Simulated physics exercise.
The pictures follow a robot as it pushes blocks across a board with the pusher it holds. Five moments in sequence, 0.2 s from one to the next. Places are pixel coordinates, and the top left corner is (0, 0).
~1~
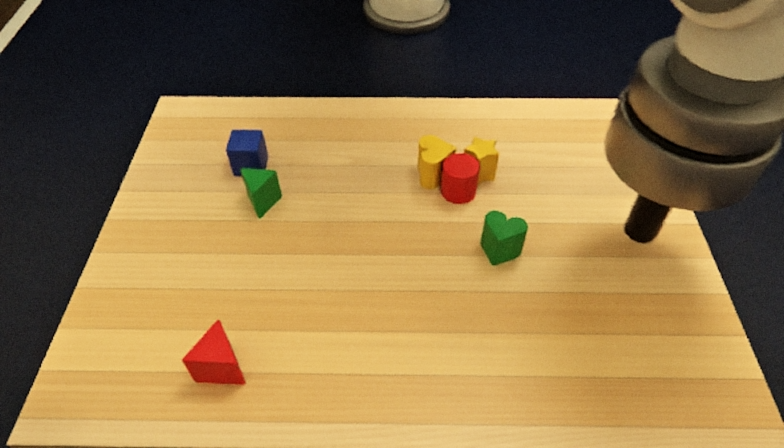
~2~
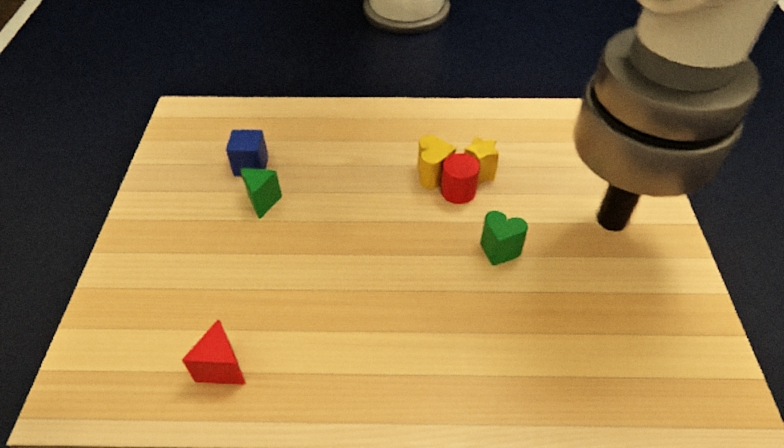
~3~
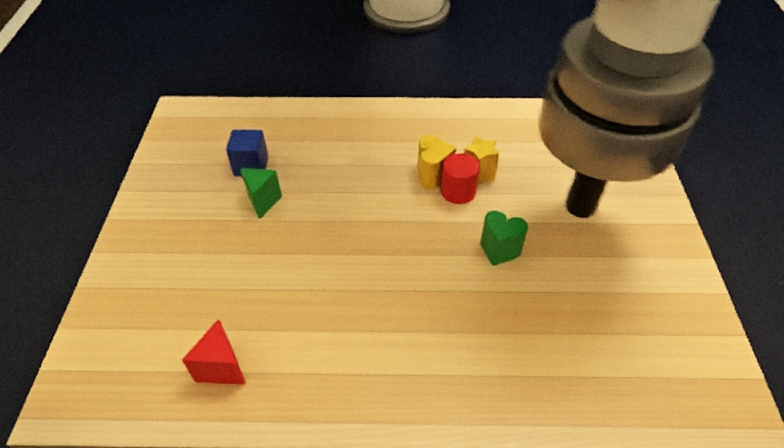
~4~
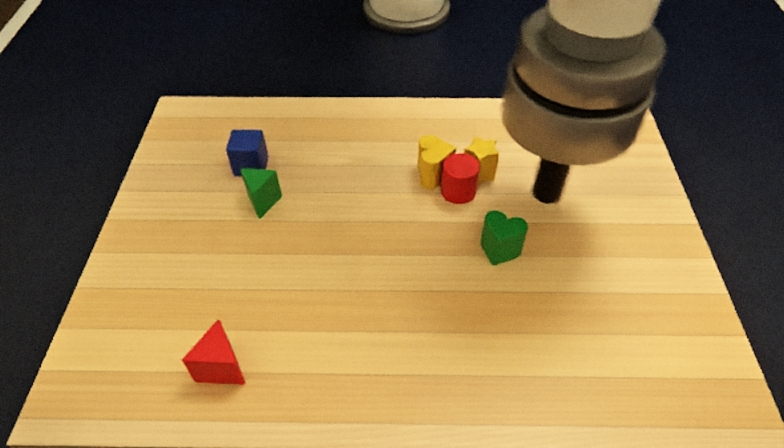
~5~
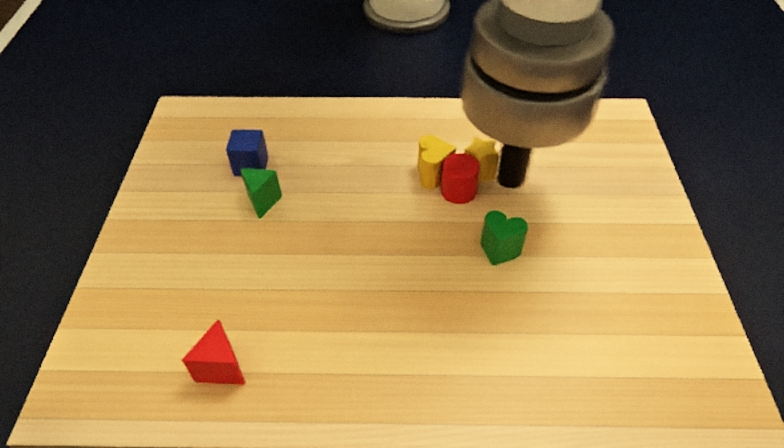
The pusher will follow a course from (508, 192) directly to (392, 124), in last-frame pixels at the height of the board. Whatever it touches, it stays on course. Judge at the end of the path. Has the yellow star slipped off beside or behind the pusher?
I believe not.
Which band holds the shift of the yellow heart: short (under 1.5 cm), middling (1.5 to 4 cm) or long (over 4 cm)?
Displaced less than 1.5 cm.
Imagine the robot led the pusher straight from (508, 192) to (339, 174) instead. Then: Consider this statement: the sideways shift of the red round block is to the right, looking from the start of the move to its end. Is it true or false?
My answer: False.
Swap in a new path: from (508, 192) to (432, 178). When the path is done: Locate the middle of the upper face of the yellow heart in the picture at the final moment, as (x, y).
Pixel (404, 138).
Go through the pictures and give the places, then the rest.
In the first picture, pusher tip (639, 232); block tops, yellow heart (435, 148); red round block (461, 165); yellow star (483, 147).
In the second picture, pusher (611, 221); blocks unchanged.
In the third picture, pusher (580, 208); blocks unchanged.
In the fourth picture, pusher (546, 194); blocks unchanged.
In the fifth picture, pusher (510, 180); yellow heart (435, 148); red round block (461, 165); yellow star (483, 147).
The first path, step by step. One third of the way, pusher (467, 155); yellow star (450, 127), turned 20° anticlockwise.
Two thirds of the way, pusher (428, 132); yellow star (412, 105), turned 15° anticlockwise.
At the end, pusher (392, 112); yellow heart in place; red round block in place; yellow star (378, 85), turned 15° anticlockwise.
